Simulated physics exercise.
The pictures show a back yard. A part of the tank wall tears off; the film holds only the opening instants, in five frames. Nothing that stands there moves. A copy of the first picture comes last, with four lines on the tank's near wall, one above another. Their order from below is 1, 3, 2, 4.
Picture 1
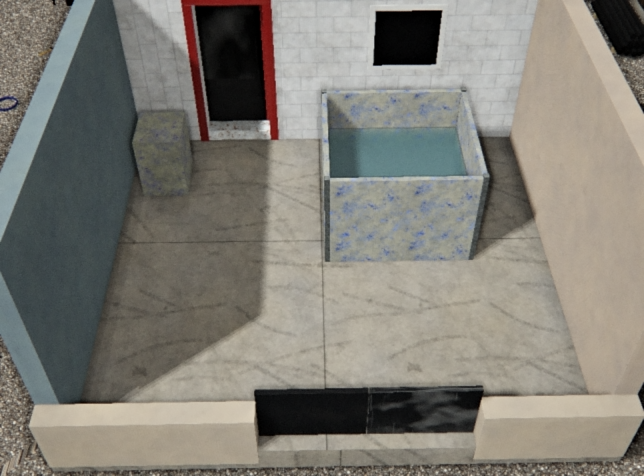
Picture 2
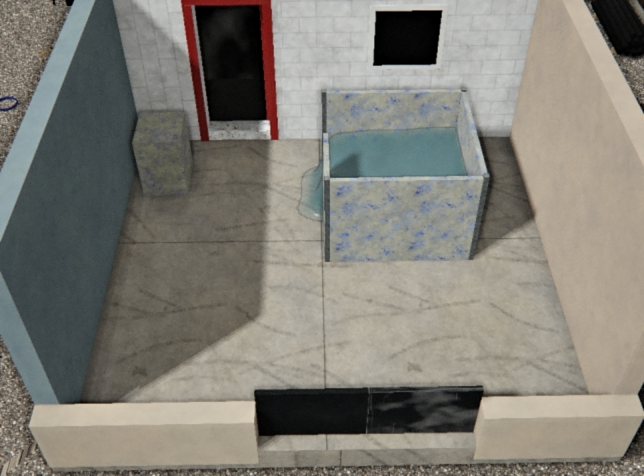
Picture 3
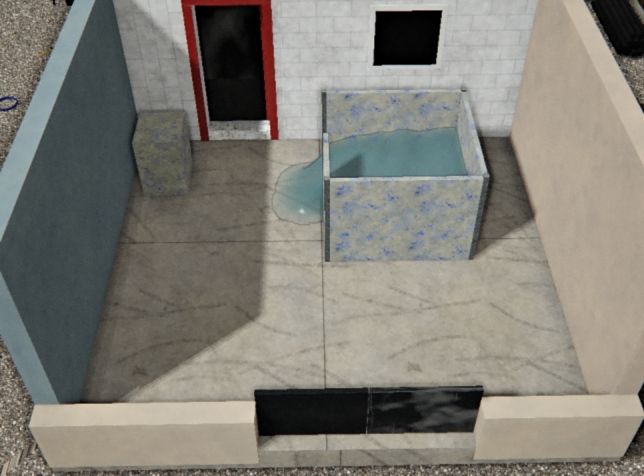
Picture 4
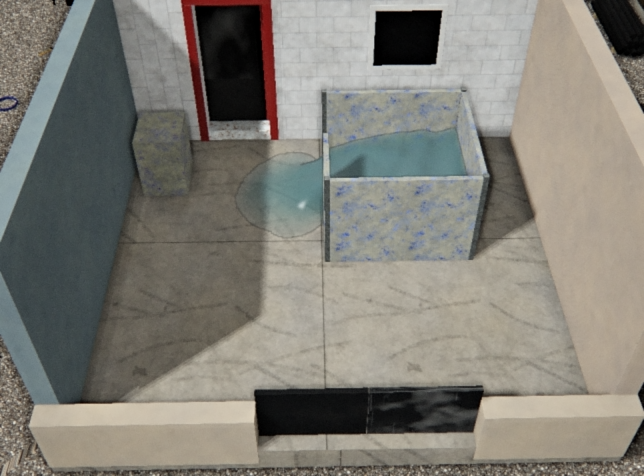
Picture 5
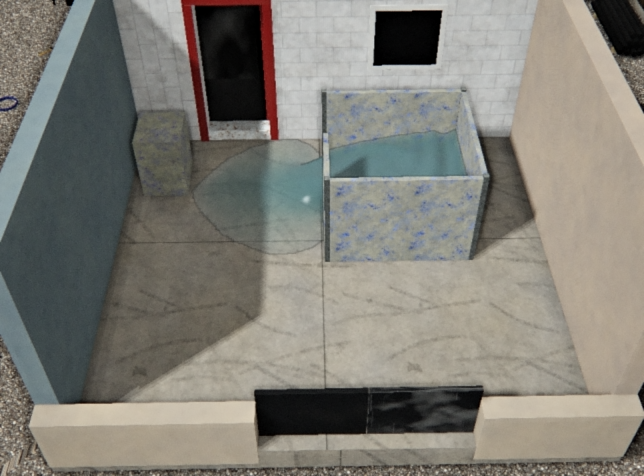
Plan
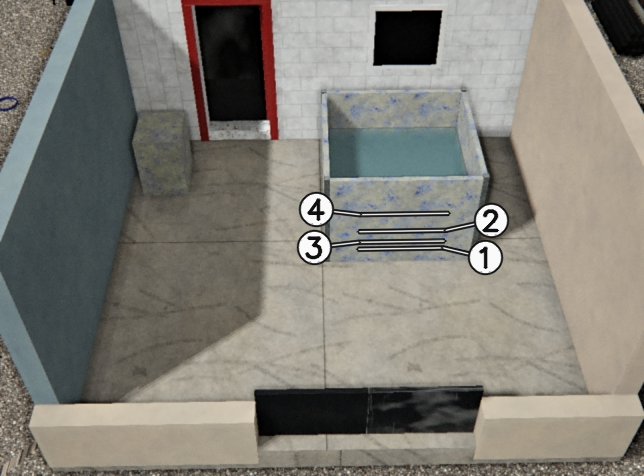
Water pours from the left side of a blue-speckled stone tank and spreads leftward across the paving in a widening, rounded pale-blue sheet, while the level inside sinks at that side. The still camera looks down from above into a walled back yard. A red-framed dark doorway and small black window mark the white brick wall, with a blue wall left, beige right, and a shut black gate in front.
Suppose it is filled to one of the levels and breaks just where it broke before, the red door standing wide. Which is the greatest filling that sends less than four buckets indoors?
2.
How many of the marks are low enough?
Three of the four.
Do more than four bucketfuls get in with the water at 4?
Yes, it does.
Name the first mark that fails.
The answer is 4.
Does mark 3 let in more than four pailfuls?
No, not at all.
In white, 1 at (400, 248); 2 at (402, 231); 3 at (401, 241); 4 at (404, 213); from the bottom up 1, 3, 2, 4.
With 1, nothing gets over.
With 2, a bucket or two gets in.
With 3, nothing gets over.
With 4, about 13 bucketfuls get in.
